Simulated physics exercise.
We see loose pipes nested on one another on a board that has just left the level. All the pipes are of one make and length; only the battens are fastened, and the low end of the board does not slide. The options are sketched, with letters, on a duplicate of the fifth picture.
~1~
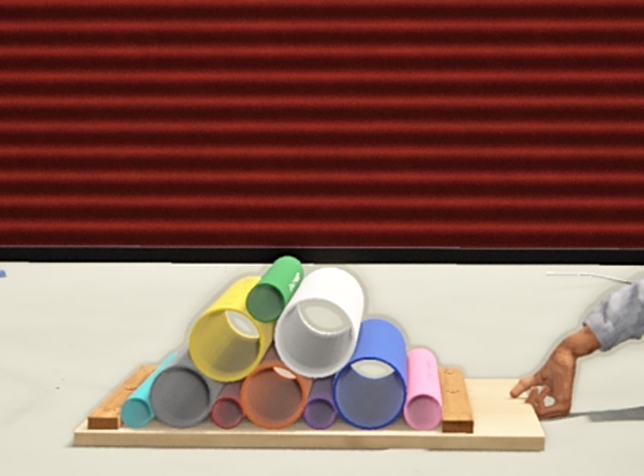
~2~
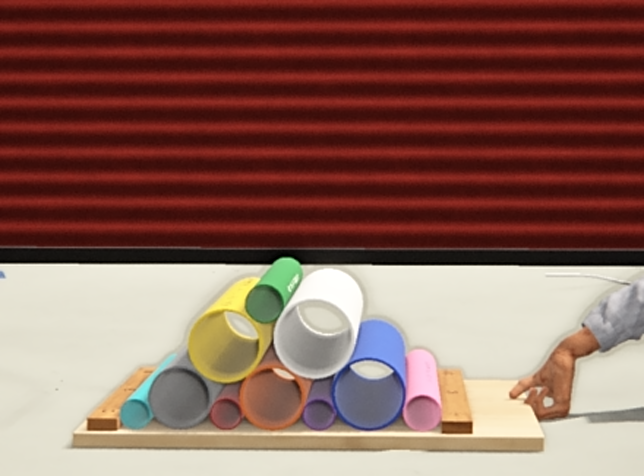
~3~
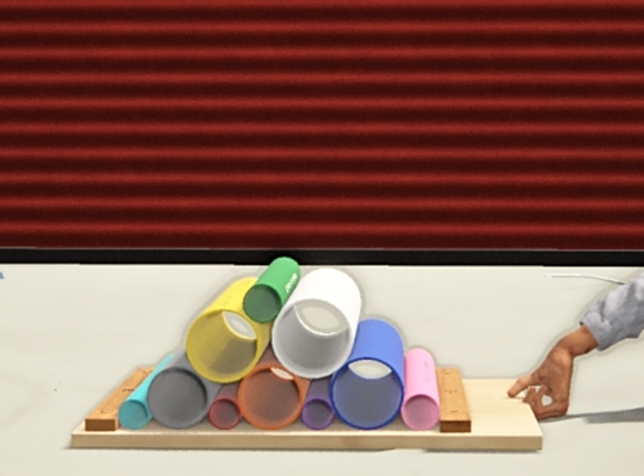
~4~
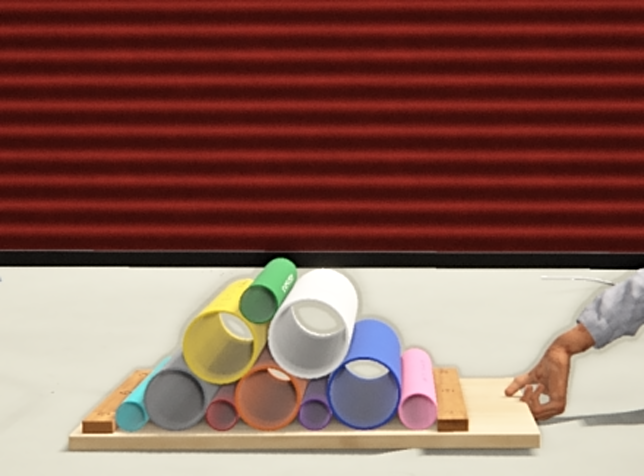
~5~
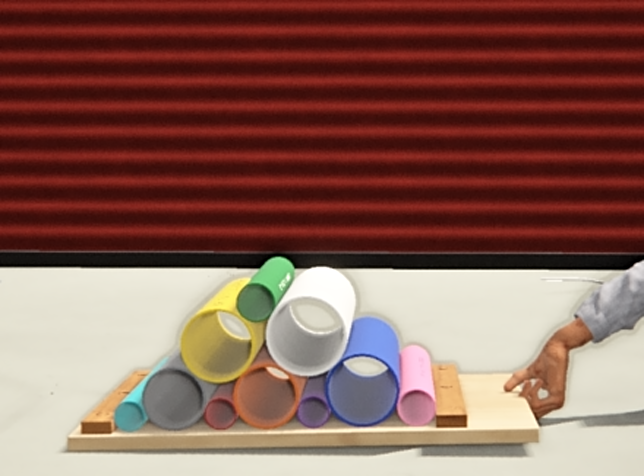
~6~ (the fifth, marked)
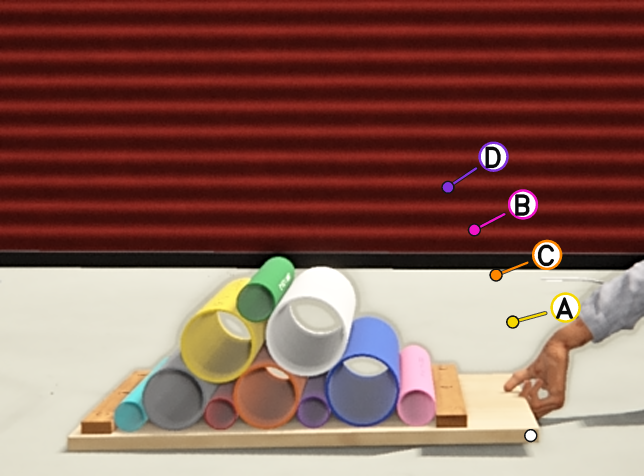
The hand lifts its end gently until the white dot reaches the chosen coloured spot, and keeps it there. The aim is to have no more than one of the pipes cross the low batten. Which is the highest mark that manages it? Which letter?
The last mark within the limit is D.
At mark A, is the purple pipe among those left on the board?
Yes, with A.
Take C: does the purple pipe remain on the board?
Yes.
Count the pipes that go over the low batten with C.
It comes to none.
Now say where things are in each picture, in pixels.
Blue pipe (370, 393); pink pipe (424, 412); white pipe (315, 337), in the first frame.
White pipe (315, 338); yellow pipe (226, 345), in the second frame.
Board (315, 404); blue pipe (367, 394); pink pipe (421, 412), in the third frame.
Board (312, 405); grey pipe (176, 399), in the fourth frame.
Board (311, 403); grey pipe (174, 399), in the fifth frame.
On the marked copy, A at (513, 322); B at (474, 230); C at (496, 275); D at (448, 188); the white dot at (531, 436).
Following D. Soon after the start, board at 19°.
Later, board at 34°.
In the end, board at 34°, none over the low batten.
As for the rest, A none over the low batten; B none over the low batten; C none over the low batten.
